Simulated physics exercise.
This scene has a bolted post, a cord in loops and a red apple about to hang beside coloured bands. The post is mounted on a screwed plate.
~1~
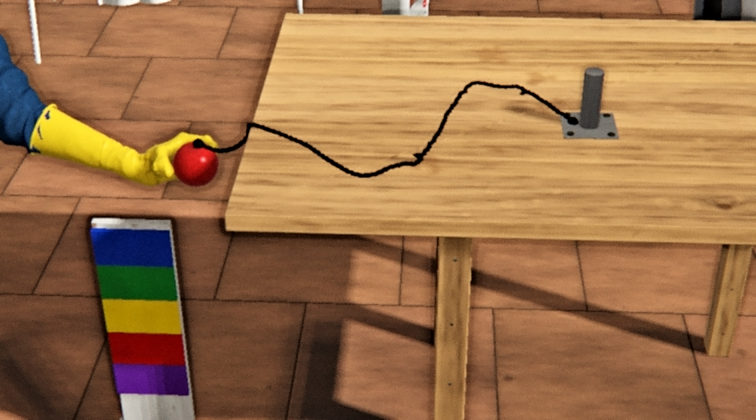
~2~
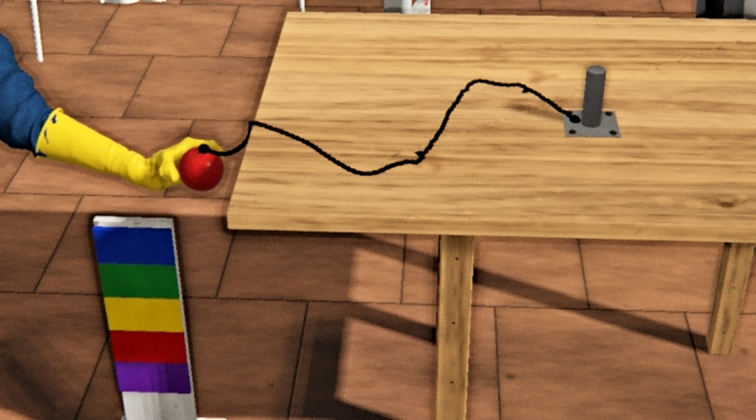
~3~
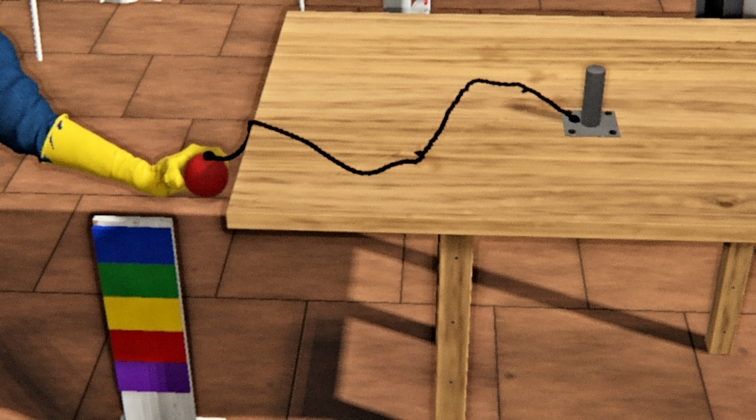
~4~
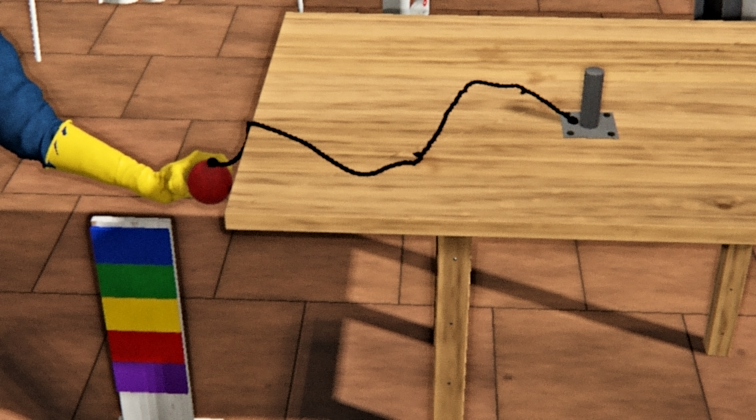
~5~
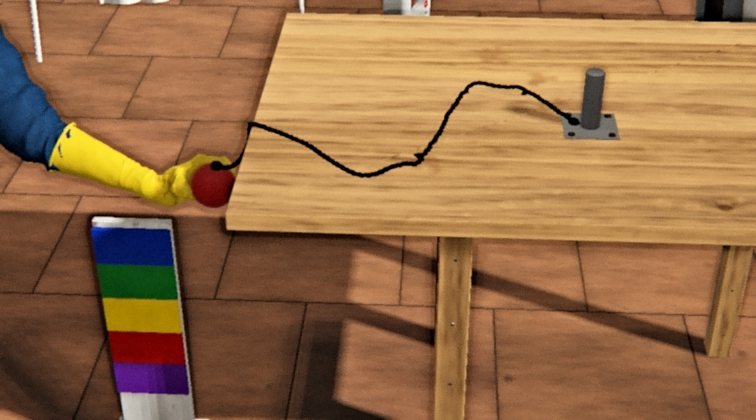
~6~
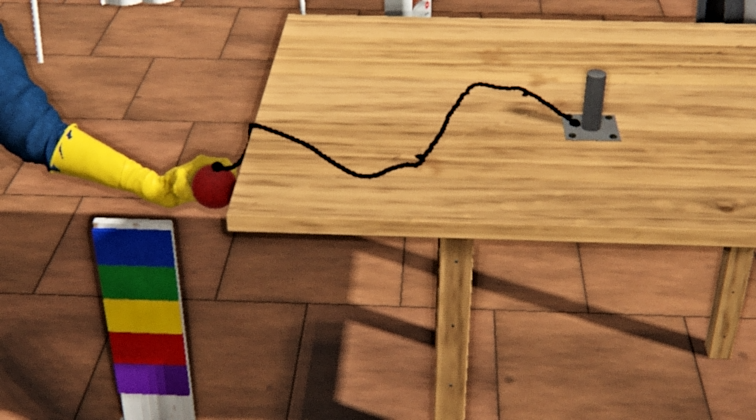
Beside a wooden table, a yellow-gloved hand moves a corded red ball slightly down and right.
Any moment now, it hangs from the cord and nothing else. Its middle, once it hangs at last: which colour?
Colour: Purple.
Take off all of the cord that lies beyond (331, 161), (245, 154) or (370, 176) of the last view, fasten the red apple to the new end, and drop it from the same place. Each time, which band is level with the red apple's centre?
For the first: Blue; for the second: Red; for the third: No band.
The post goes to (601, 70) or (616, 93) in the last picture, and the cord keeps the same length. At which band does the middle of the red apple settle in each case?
Taking the two spots in turn: Red, then red.
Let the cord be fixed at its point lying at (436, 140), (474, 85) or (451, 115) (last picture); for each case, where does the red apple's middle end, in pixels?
Going through the three tries, you get (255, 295), (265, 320) and (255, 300).
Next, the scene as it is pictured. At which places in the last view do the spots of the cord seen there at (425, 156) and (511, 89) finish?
(257, 118) for the first, (456, 121) for the second.
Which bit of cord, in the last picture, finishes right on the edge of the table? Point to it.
Roughly (425, 156).
Soon after, apple near (241, 379); level with purple.
Then, apple near (302, 346); level with purple.
Further on, apple near (254, 373); level with purple.
At rest, apple near (281, 367); level with purple. Its middle rests at the purple band.
